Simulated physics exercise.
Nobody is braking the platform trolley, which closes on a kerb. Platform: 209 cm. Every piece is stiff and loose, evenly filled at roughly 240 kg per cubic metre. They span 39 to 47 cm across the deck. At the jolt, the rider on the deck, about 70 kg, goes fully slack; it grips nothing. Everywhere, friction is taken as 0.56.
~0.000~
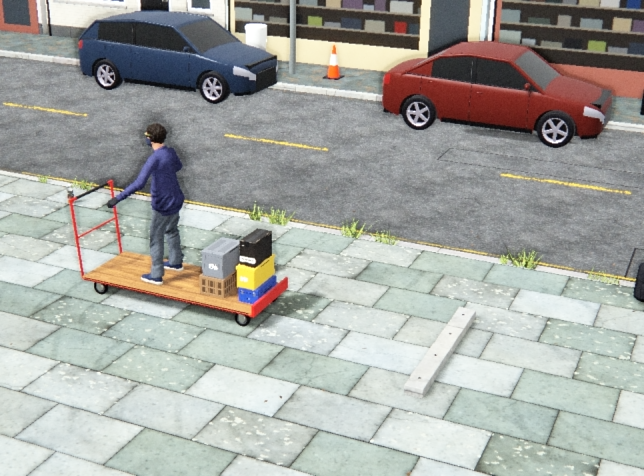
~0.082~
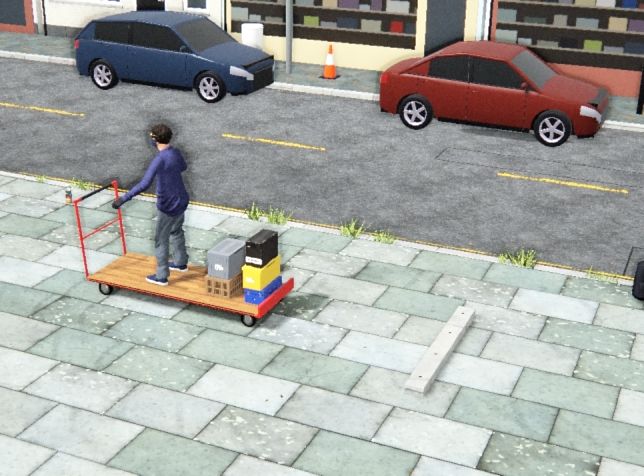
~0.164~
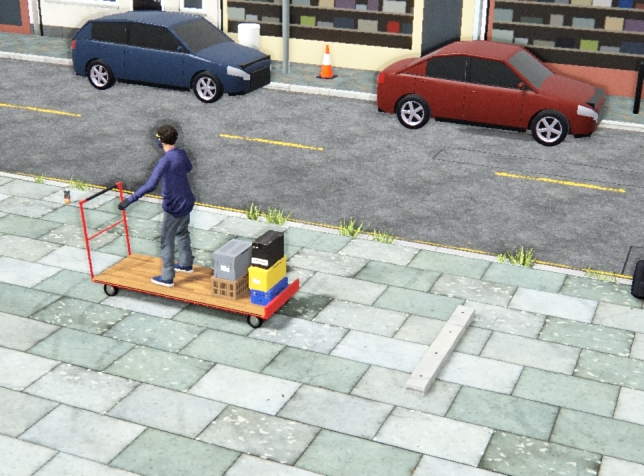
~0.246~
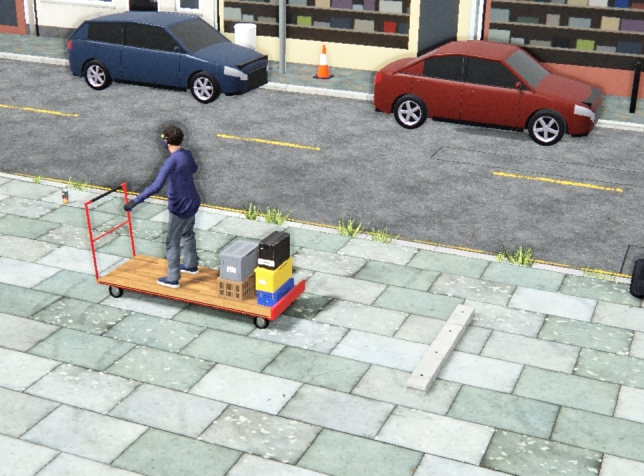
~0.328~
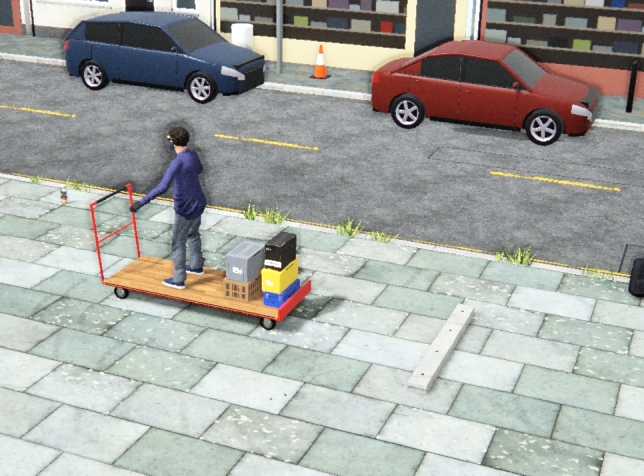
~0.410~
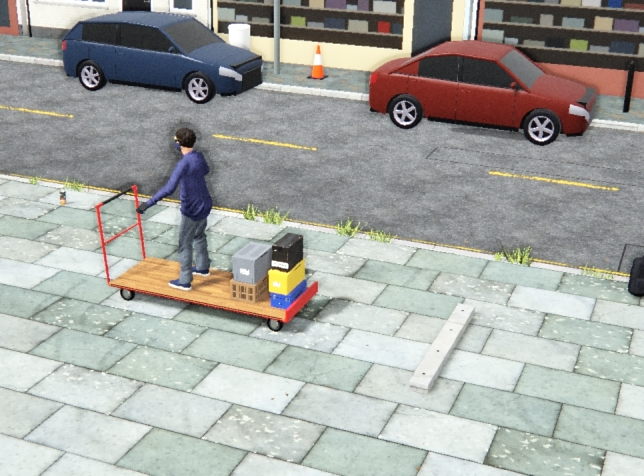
A person in a purple-blue top and grey trousers stands on a wooden-decked platform trolley with a red frame, seen from above on a pale paved pavement beside a road. Grey, brown, black, yellow and blue containers sit at its right end, with a pale kerb strip further right and blue and red cars beyond. The trolley rolls slowly rightward, the rider holding its left handle, while the background shifts slightly left.
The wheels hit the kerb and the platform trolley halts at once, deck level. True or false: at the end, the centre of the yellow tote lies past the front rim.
False.
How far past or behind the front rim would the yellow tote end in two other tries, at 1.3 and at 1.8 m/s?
Both times it clears the rim - first by 20 cm, then by 40 cm.
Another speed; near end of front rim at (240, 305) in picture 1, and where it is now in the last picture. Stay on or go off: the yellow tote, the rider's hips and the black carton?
Then the yellow one is no longer aboard, the hips are still in place and the black one is no longer aboard.
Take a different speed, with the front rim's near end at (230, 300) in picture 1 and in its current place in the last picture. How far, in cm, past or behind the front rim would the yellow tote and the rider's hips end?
The yellow one would stop 20 cm past the front rim, and the hips 40 cm behind it.
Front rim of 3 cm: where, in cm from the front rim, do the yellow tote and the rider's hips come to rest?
The yellow item would stop 10 cm behind the front rim, and the hips 70 cm behind it.
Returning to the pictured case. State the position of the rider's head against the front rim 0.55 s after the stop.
Position: Approx. 120 cm behind the front rim.
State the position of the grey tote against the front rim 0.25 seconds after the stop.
Around 50 cm short of the front rim.
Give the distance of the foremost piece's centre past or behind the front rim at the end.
Roughly 10 cm short of the front rim.
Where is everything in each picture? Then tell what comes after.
Yellow tote (256, 271), brown crate (222, 279), rim corner (253, 314); 187 cm still to roll, in the first frame.
Yellow tote (262, 271), brown crate (228, 280), rim corner (259, 314); 180 cm still to roll, in the second frame.
Yellow tote (268, 272), brown crate (234, 281), rim corner (266, 316); 173 cm still to roll, in the third frame.
Yellow tote (274, 273), brown crate (239, 282), rim corner (272, 317); 166 cm still to roll, in the fourth frame.
Yellow tote (281, 274), brown crate (245, 283), rim corner (279, 318); 159 cm still to roll, in the fifth frame.
Yellow tote (287, 275), brown crate (252, 284), rim corner (286, 319); 152 cm still to roll. Speed about 0.9 m/s, in the sixth frame.
After 2.18 s the deck stops.
After 2.43 s the yellow tote is 12 cm behind the rim, tilted 10°, near (435, 301) in the last picture's view.
After 2.73 s the yellow tote is 15 cm behind the rim, tilted 0°, near (432, 302) in the last picture's view.
After 3.18 s the yellow tote is 14 cm behind the rim, tilted 0°, near (433, 302) in the last picture's view.
When all is still (5.7 s), nothing is past the rim; behind it, brown crate, yellow tote, grey tote, blue toolbox, black carton and the rider's hips.
